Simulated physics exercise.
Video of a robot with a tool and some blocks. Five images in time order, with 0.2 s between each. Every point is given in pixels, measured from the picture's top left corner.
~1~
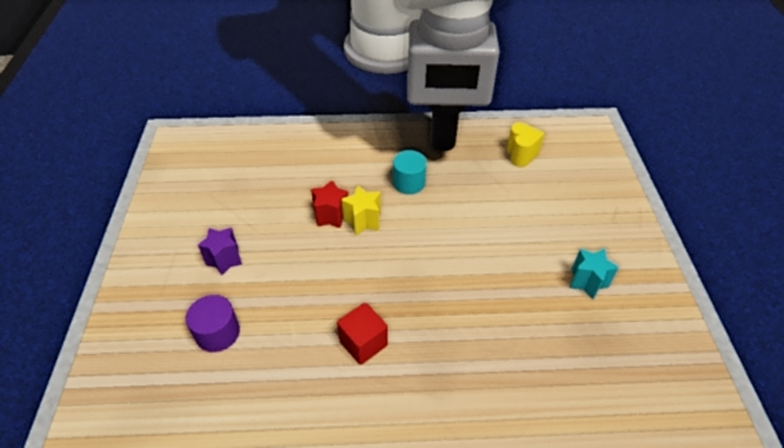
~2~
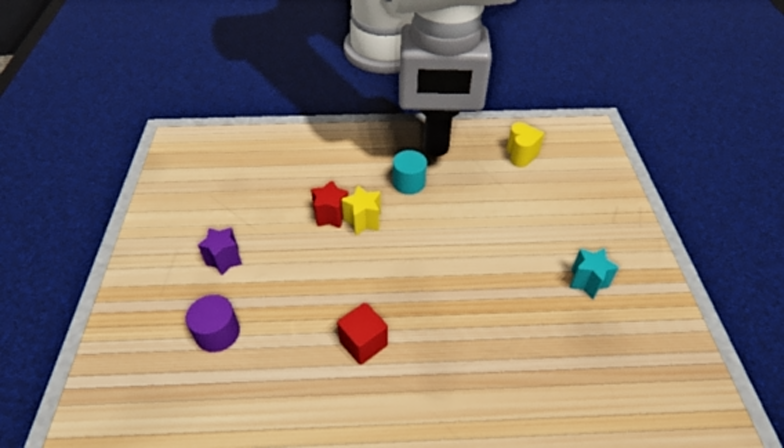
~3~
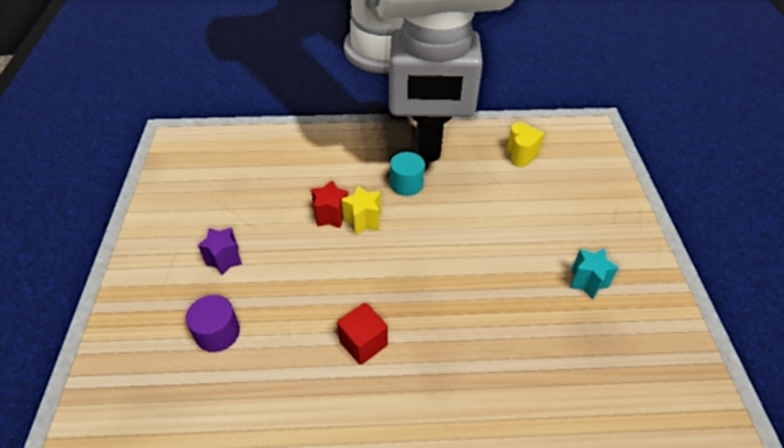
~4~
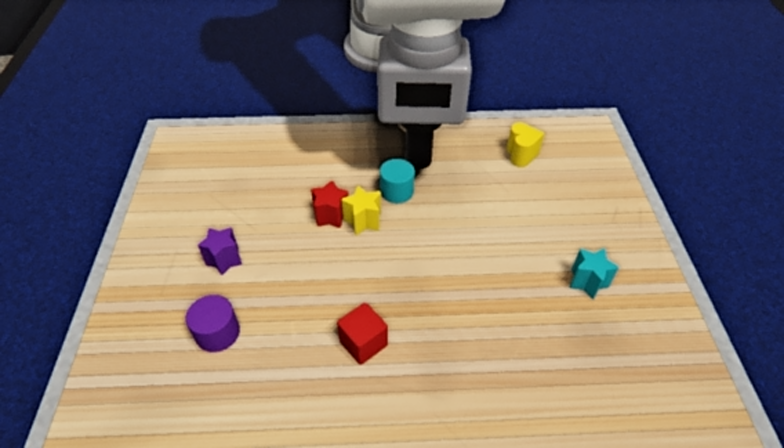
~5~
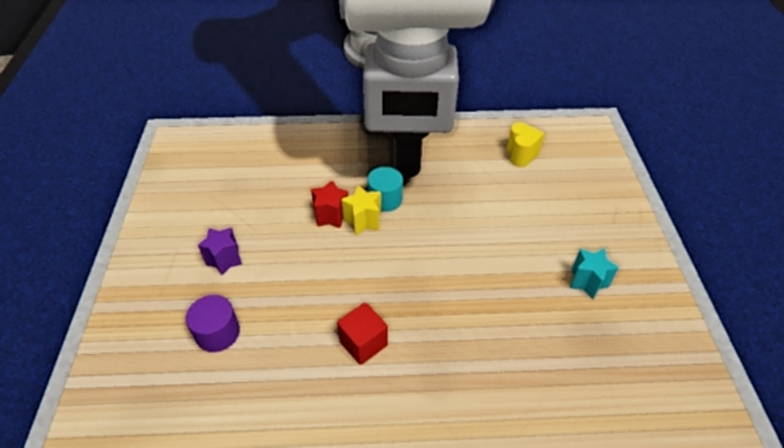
The robot's dark tool starts near the board's far edge, beside the turquoise round block, and shifts slightly left toward it. It then pushes the block a short way left and nearer the viewer, bringing it close beside the yellow star, while the other blocks stay still.
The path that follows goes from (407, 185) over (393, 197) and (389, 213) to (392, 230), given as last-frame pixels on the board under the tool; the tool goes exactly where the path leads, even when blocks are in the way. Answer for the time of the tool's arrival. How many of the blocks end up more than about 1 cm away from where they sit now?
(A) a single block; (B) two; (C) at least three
Correct choice: B.
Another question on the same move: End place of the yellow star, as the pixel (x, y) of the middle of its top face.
Answer: (335, 229).
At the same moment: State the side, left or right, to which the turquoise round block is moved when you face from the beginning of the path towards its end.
Measured against the direction from start to end, the turquoise round block shifts toward the right-hand side.
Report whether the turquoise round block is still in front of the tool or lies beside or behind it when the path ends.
Most likely the turquoise round block slides off.
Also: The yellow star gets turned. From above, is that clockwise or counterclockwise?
My prediction: CW.
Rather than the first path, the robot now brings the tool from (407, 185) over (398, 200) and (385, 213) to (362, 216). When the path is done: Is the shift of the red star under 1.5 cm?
I expect not.
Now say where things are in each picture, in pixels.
In the first picture, tool tip (443, 144); block tops, red star (329, 194); yellow star (363, 199); turquoise round block (410, 161).
In the second picture, tool (436, 148); blocks unchanged.
In the third picture, tool (428, 154); turquoise round block (408, 163).
In the fourth picture, tool (419, 161); turquoise round block (397, 170).
In the fifth picture, tool (408, 169); red star (329, 194); yellow star (363, 199); turquoise round block (385, 178).
The first path, step by step. Halfway along, tool (389, 189); red star (325, 195), turned 15° clockwise; yellow star (347, 219); turquoise round block (364, 198).
At the end, tool (392, 214); red star (324, 196), turned 20° clockwise; yellow star (335, 229), turned 25° clockwise; turquoise round block (359, 211).
